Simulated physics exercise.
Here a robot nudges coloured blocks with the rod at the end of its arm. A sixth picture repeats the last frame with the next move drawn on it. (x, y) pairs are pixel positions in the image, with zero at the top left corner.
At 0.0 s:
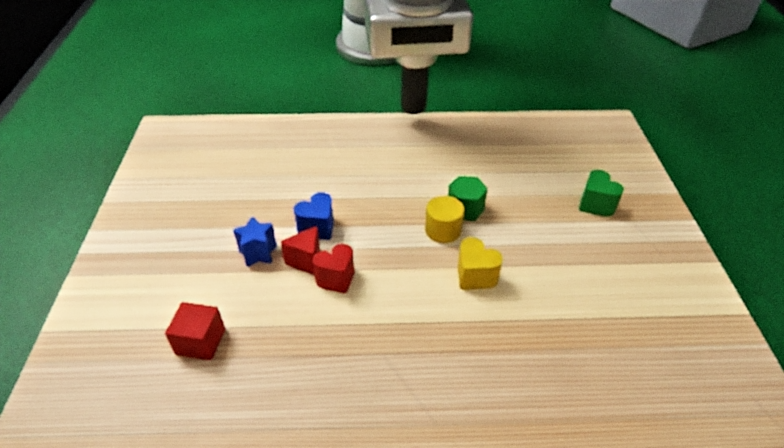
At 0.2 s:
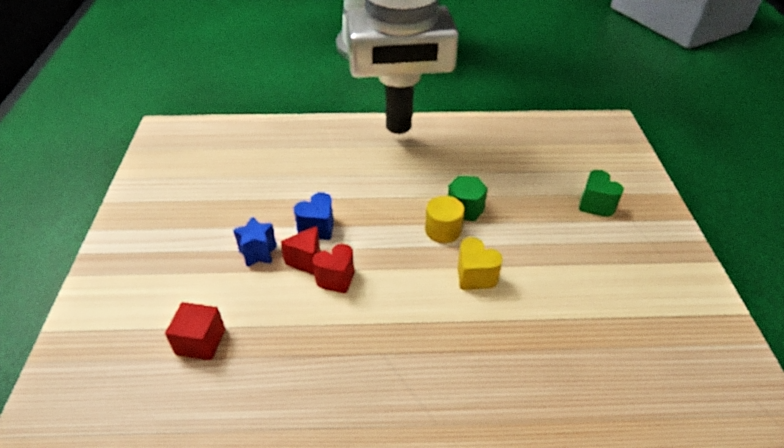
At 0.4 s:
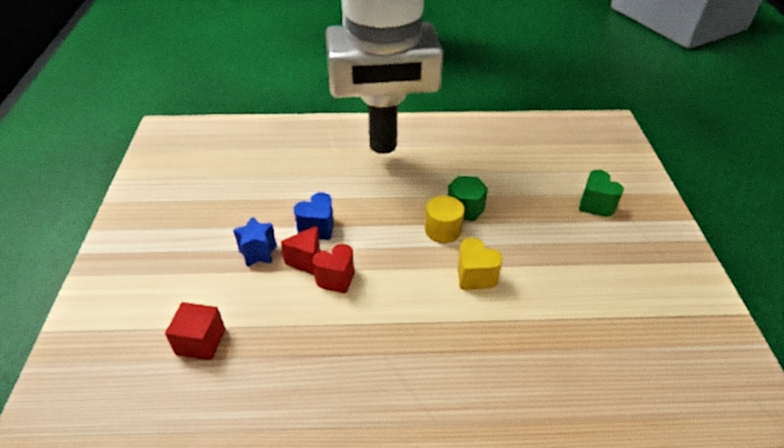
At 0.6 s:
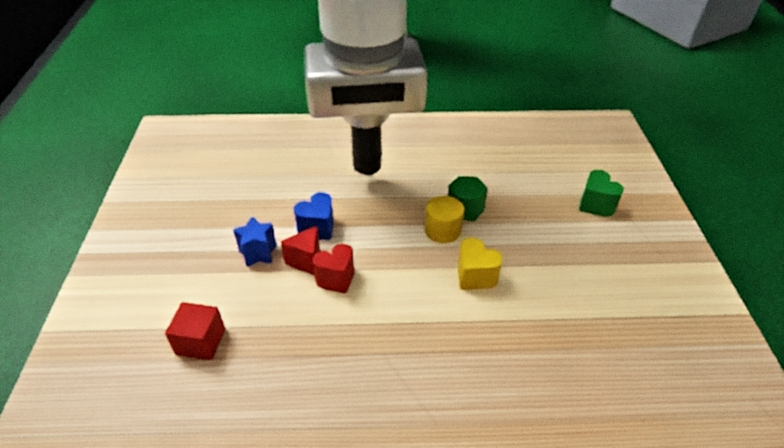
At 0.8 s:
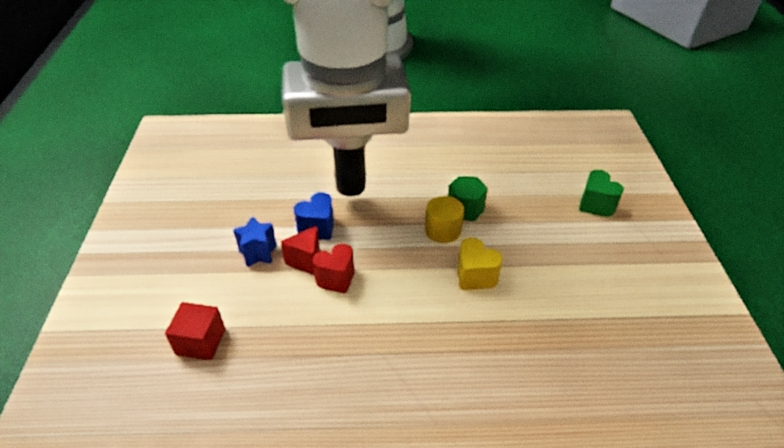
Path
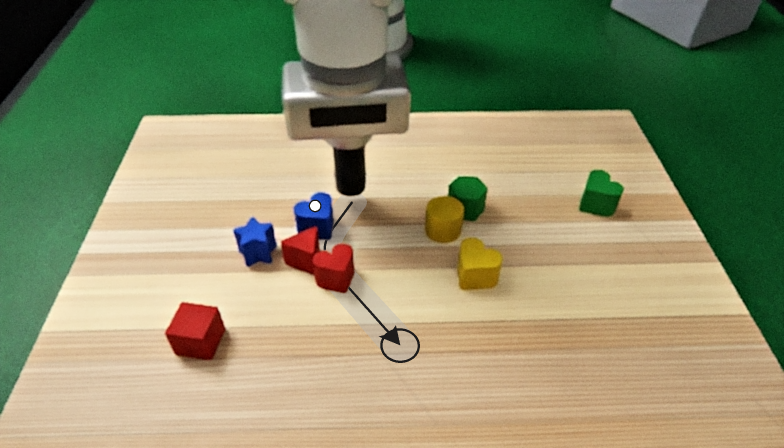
Robot arm with a dark rod moving down and left over a wooden board toward the blue heart, coloured blocks staying still.
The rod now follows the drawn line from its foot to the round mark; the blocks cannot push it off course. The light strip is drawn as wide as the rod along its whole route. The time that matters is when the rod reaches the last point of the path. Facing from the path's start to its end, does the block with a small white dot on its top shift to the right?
I'd say yes.
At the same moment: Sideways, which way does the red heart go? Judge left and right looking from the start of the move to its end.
It's set to shift left.
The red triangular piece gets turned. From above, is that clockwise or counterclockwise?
Looking down: Clockwise.
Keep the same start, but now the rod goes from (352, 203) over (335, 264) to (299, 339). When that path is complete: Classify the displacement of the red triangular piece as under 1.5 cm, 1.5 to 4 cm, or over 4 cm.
Range: Under 1.5 cm.
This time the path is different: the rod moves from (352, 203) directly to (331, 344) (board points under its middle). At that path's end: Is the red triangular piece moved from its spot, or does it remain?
Well, the red triangular piece holds its place.
The line goes from (352, 203) via (325, 246) and (354, 294), ending at (400, 345); the dot is on the blue heart.
On the path given first. One third of the way, rod at (323, 232); blue star block at (249, 231); red triangular piece at (297, 248), turned 15° clockwise; blue heart at (290, 220).
Two thirds of the way, rod at (354, 280); blue star block at (249, 231); red triangular piece at (293, 257), turned 60° clockwise; blue heart at (290, 220); red heart at (365, 296).
At the end, rod at (401, 331); blue star block at (249, 231); red triangular piece at (293, 257), turned 60° clockwise; blue heart at (290, 220); red heart at (406, 354), turned 25° clockwise.
